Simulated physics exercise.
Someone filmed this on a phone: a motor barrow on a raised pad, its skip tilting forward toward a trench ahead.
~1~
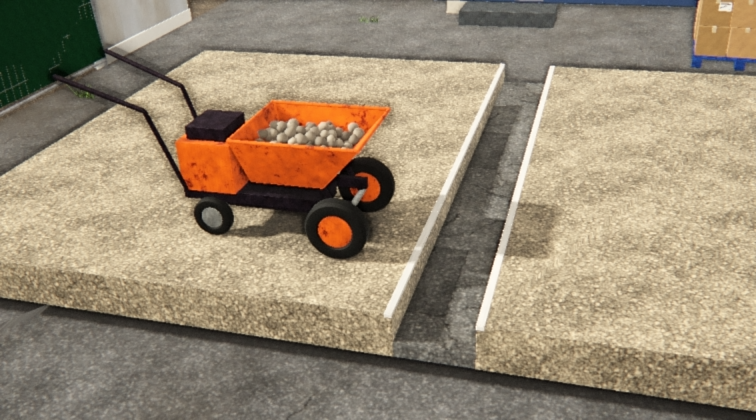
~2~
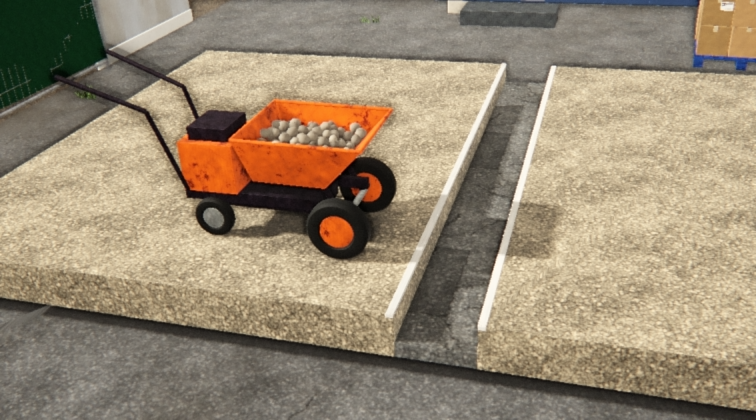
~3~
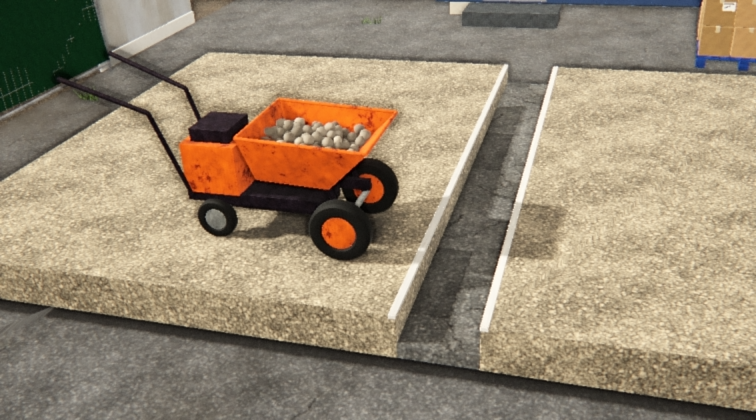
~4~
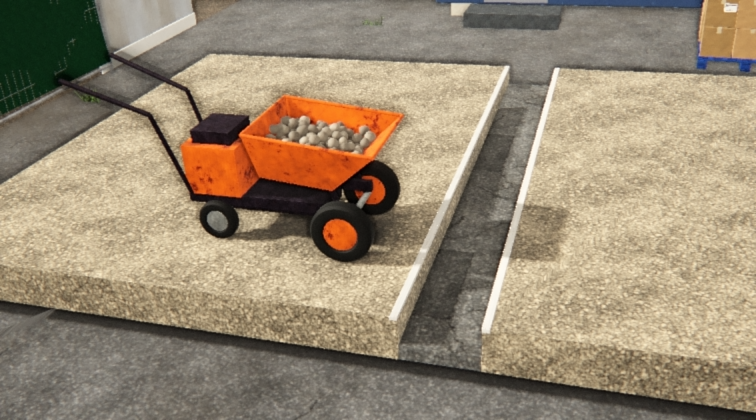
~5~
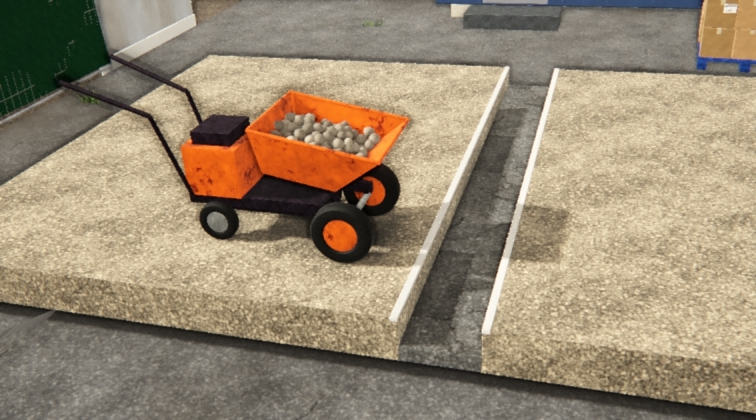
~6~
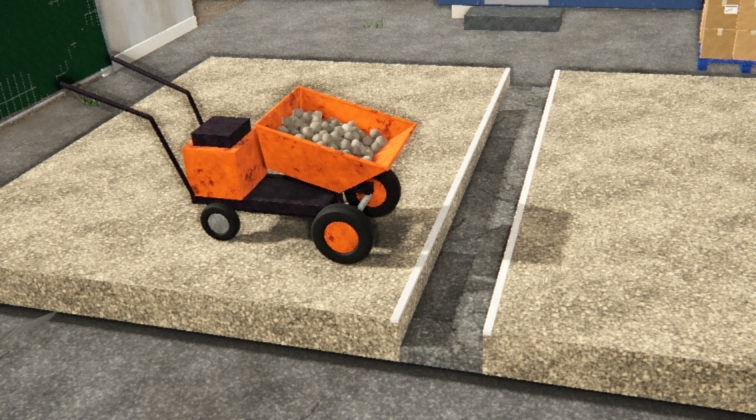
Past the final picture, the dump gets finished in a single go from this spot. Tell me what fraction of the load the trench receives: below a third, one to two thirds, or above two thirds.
The trench receives above two thirds.
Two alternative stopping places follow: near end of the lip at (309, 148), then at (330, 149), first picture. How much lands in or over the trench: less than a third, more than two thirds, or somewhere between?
More than two thirds, then more than two thirds.
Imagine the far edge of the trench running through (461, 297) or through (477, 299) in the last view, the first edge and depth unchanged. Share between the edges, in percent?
The first try lands around 50 %, the second around 80 %.
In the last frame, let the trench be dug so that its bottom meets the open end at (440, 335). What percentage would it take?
80 %.
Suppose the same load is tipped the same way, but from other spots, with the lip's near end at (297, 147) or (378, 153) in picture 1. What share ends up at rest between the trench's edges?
Roughly 60 per cent, and 70 per cent.
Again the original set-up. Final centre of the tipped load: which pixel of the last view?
Resting centre, last frame: Roughly (478, 267).
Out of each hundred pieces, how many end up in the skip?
About 0 per cent.
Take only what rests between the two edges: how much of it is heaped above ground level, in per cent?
Estimate: Around 0 %.
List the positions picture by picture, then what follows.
In the first frame, lip of the skip (358, 152), level; top of the load (310, 139), river pebbles; first edge of the trench (401, 286); far edge (488, 297), the trench over half as wide as the skip, and shallow for its width.
In the second frame, lip of the skip (360, 152), level; top of the load (302, 138).
In the third frame, lip of the skip (365, 155), tipped barely; top of the load (306, 138).
In the fourth frame, lip of the skip (372, 159), tipped a little; top of the load (303, 131).
In the fifth frame, lip of the skip (378, 163), tipped a little; top of the load (298, 134).
In the sixth frame, lip of the skip (387, 169), tipped clearly; top of the load (306, 131); first edge of the trench (407, 291); far edge (495, 302).
Just after the last frame, skip tipped steeply; every one in the skip.
A moment on, skip tipped steeply; the larger part in the skip; about a tenth in or heaped over the trench; about a tenth falling.
Further on, skip tipped right over; just a few in the skip; almost all in or heaped over the trench; just a few beyond it.
When it is over, skip tipped right over; almost all in or heaped over the trench; just a few beyond it.
